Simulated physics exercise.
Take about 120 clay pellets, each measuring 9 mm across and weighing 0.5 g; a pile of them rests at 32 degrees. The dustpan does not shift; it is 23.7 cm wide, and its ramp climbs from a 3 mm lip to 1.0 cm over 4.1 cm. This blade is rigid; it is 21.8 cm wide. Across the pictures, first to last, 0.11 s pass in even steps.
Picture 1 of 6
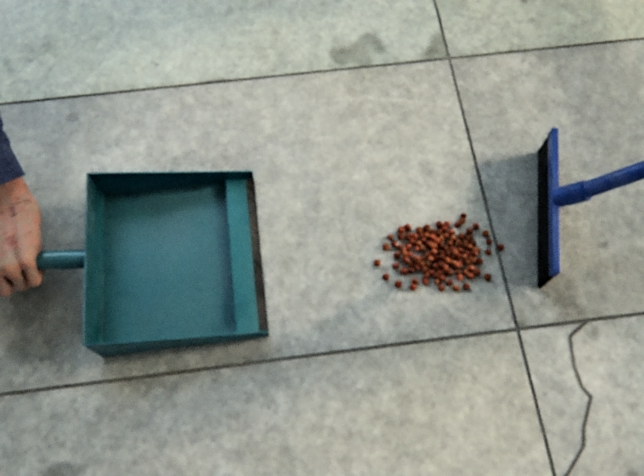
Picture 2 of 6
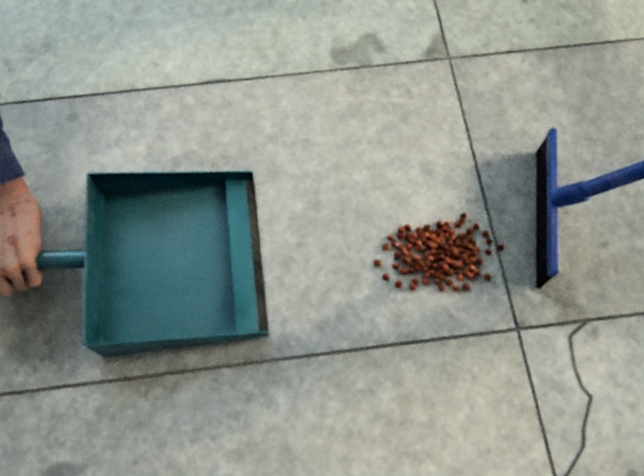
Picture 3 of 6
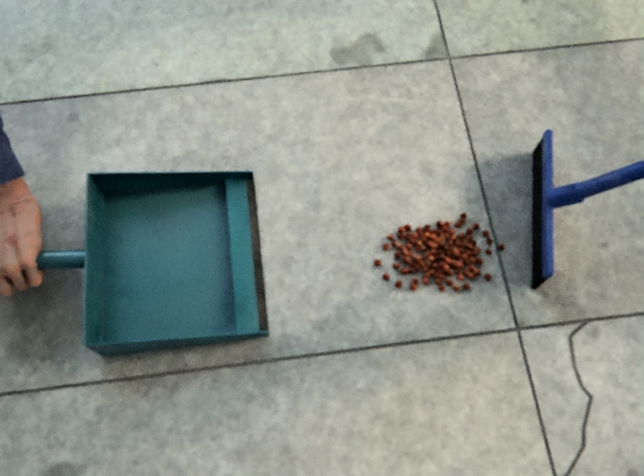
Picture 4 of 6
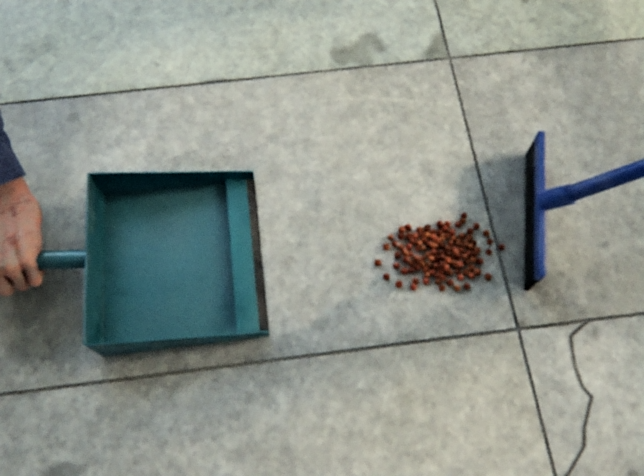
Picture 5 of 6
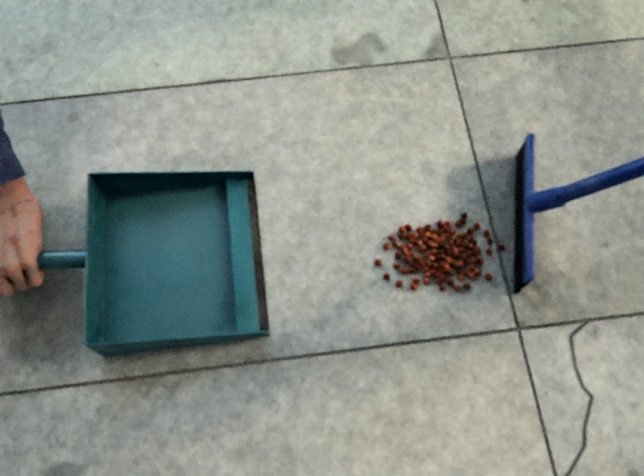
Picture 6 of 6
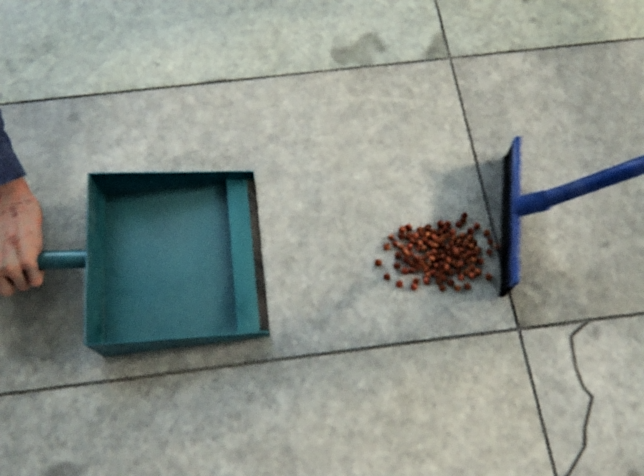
At first, a hand holds a teal dustpan at the left, a pile of small reddish-brown pellets lies on the gray tiled floor, and a blue blade on a handle stands to the right. The blade slides slowly left, then a little faster, reaching the pile's right edge, while the dustpan stays still.
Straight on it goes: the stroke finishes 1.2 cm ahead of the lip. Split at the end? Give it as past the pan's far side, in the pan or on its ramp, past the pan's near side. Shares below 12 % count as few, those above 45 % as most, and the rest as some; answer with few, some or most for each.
Final split: Far side: Few; pan: Some; near side: Few.
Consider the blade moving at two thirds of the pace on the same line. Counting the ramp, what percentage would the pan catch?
Then some 10 in a hundred.
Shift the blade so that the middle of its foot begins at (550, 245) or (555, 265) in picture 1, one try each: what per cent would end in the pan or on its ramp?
Some 15 and 5 per cent.
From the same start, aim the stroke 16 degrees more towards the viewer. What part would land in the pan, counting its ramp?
That would give about 5 percent.
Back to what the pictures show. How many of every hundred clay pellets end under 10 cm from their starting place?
It comes to near 0 percent.
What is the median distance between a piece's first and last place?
26 cm or thereabouts.
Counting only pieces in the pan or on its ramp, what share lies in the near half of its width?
Around 90 percent.
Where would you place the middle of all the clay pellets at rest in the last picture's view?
I'd say roughly (266, 263).
Then, 0.17 s after the last picture, middle of the blade 19 cm from the lip; 0 % over the lip, far side 0 %, near side 5 %.
Then, 0.29 s after the last picture, middle of the blade 8 cm from the lip; 0 % over the lip, far side 0 %, near side 5 %.
Then, 0.53 s after the last picture, middle of the blade 4 cm from the lip; 25 % over the lip, far side 5 %, near side 5 %.
In the end, far side 5 %, pan 20 %, near side 5 %, in front of the lip or behind the blade 70 %.
